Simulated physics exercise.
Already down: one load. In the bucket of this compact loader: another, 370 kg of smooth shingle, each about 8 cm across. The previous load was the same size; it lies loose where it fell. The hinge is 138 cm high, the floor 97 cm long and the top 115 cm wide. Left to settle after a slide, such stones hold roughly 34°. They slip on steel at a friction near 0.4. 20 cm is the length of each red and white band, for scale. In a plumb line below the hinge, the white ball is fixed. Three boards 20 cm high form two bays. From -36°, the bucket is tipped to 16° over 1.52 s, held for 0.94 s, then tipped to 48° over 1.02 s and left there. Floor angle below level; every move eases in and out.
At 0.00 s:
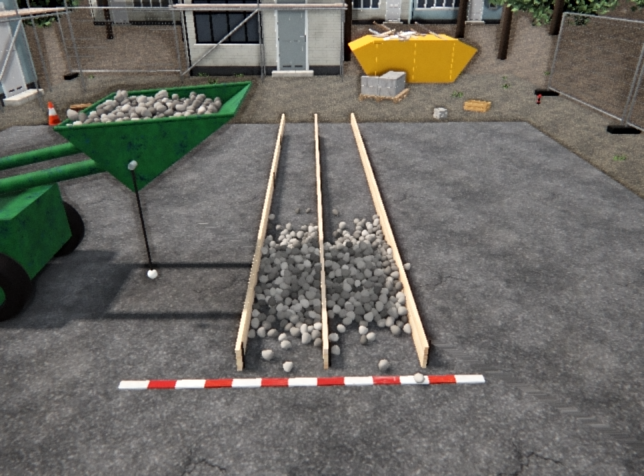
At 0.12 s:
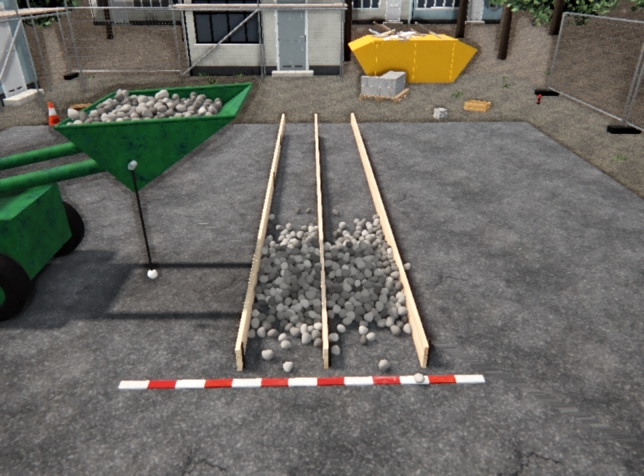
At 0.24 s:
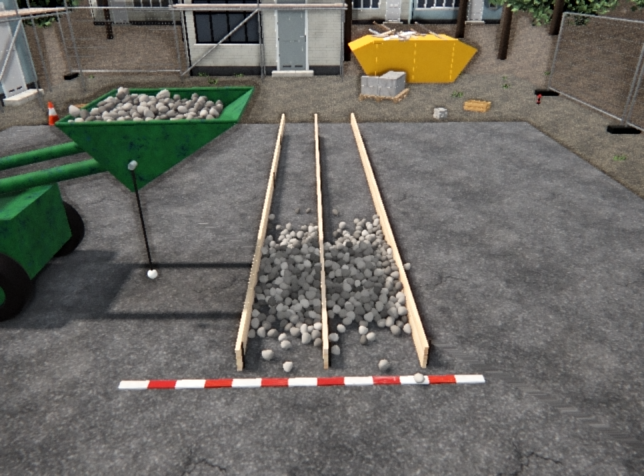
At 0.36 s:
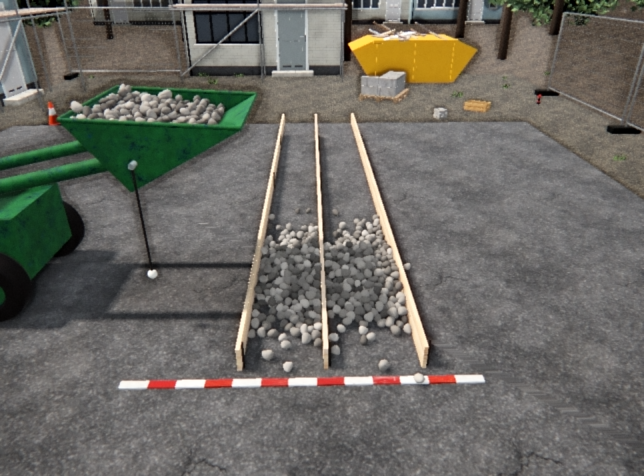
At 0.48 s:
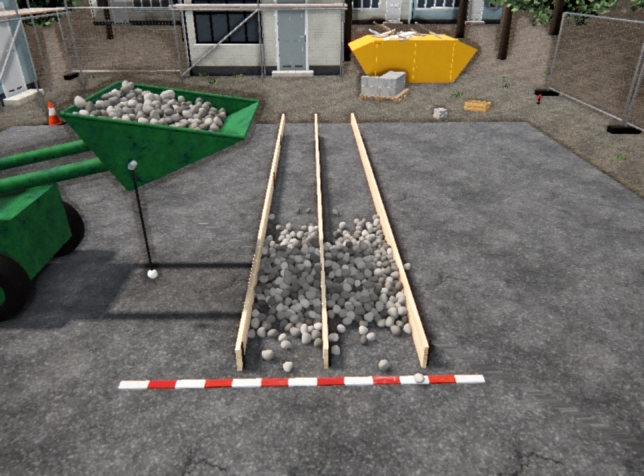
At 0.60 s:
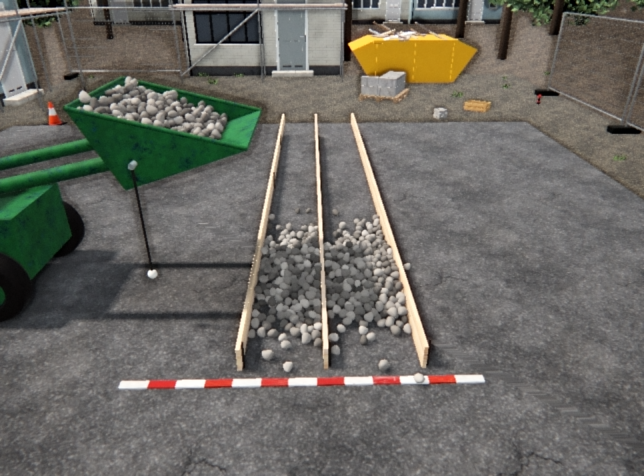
Green loader bucket full of grey stones slowly tilting its front edge downward beside loose stones lying between three wooden boards.
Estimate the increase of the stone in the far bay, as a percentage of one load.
Roughly 14 per cent of one load.
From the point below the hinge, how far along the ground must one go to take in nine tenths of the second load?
It comes to around 140 centimetres.
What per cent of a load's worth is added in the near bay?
I'd estimate some 75 per cent.
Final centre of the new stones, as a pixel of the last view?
Centre: Approx. (286, 266).
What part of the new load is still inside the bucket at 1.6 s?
It holds some 95 percent.
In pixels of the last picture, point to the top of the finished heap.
About (284, 250).
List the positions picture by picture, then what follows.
The first picture shows lip at (234, 114), floor tilted -36°, highest stones at (150, 99). The earlier load is highest near (315, 261), 20 cm above ground level, 45 % in the near bay, 54 % in the far bay.
The second picture shows lip at (235, 116), floor tilted -35°, highest stones at (139, 100); the stones move at 0.1 m/s on average.
The third picture shows lip at (238, 121), floor tilted -33°, highest stones at (127, 99); the stones move at 0.1 m/s on average.
In the fourth picture, the bucket is at -29°, its lip at (241, 129); the top of the load is at (117, 97); the stones move at 0.1 m/s on average.
In the fifth picture, the bucket is at -24°, its lip at (244, 138); the top of the load is at (119, 93); the stones move at 0.2 m/s on average.
The sixth picture shows lip at (247, 149), floor tilted -18°, highest stones at (123, 90); the stones move at 0.2 m/s on average.
After 1.1 s the floor is at 8°; in per cent of one load, 100 in the bucket, 45 in the near bay, 54 in the far bay; the foremost stones are at (395, 270).
After 1.6 s the floor is at 16°; in per cent of one load, 94 in the bucket, 52 in the near bay, 54 in the far bay; the foremost stones are at (395, 270).
After 3.9 s the floor is at 48°; in per cent of one load, 0 in the bucket, 11 short of the bays, 121 in the near bay, 68 in the far bay; the foremost stones are at (395, 270).
After 6.5 s the floor is at 48°; in per cent of one load, 0 in the bucket, 12 short of the bays, 120 in the near bay, 68 in the far bay; the foremost stones are at (395, 270). Net gain in the far bay, 14.
